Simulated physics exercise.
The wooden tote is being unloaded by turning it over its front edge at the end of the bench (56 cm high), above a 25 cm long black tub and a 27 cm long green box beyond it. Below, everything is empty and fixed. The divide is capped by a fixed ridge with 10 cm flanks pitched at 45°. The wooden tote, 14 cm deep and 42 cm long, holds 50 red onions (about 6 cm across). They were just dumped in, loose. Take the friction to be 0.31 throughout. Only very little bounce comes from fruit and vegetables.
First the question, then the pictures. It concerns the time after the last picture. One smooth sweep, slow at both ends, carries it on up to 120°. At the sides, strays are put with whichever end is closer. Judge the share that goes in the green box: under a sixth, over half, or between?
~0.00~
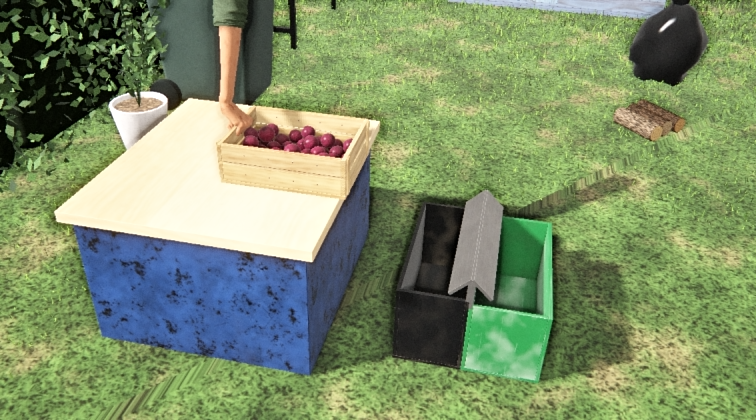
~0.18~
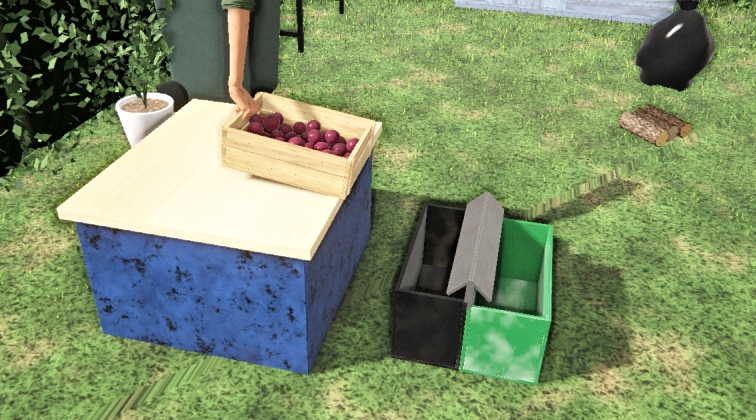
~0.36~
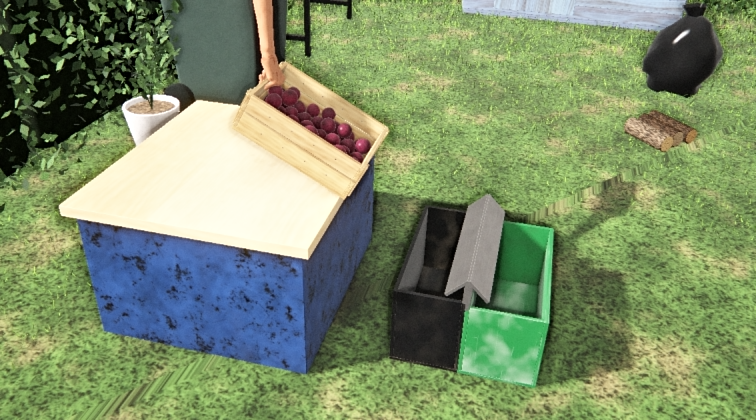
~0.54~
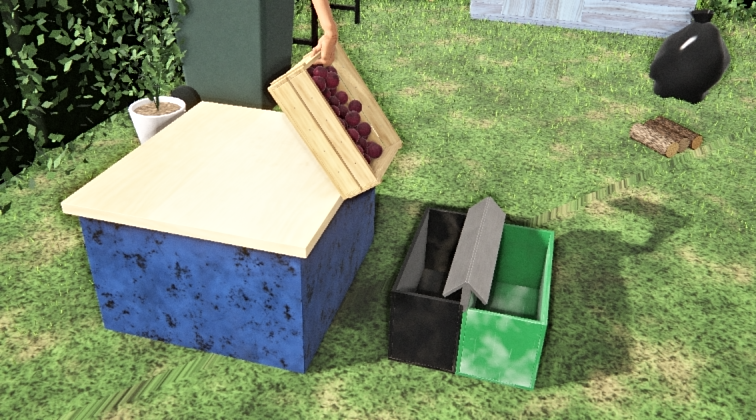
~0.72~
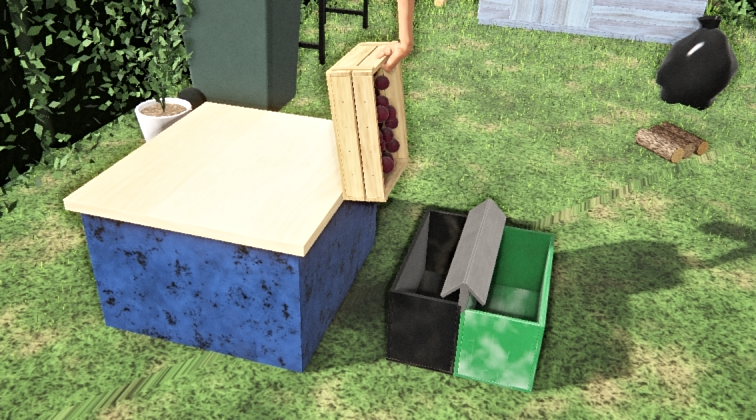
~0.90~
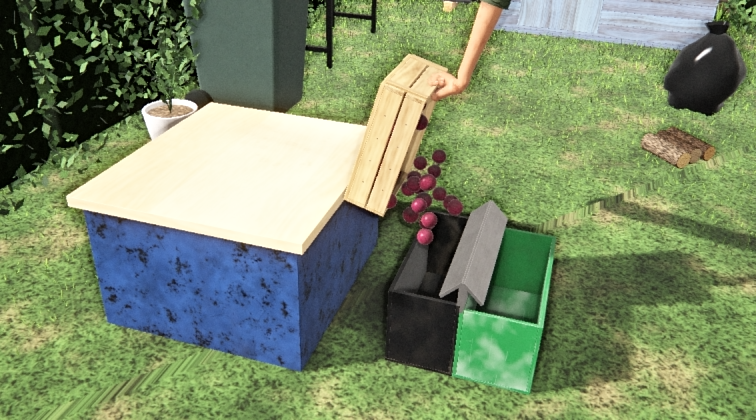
The portion misses one sixth.
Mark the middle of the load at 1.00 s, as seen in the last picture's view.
Near pixel (416, 187).
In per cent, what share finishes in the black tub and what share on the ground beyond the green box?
It works out to roughly 95 per cent and 0 per cent, in that order.
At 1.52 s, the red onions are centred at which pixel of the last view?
Centre: Approx. (440, 308).
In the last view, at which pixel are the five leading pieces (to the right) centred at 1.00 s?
Near (458, 259).
After 1.00 s, tilt 114°; 22 still in the wooden tote, 4 in the black tub and 24 in the air.
After 1.12 s, tilt 120°; 6 still in the wooden tote, 18 in the black tub and 26 in the air.
After 1.30 s, tilt 120°; 44 in the black tub and 6 in the air.
Final count (at 1.52 s), 48 in the black tub and 2 on the ground short of the black tub. Asked share, 0 of 50, 0 per cent.
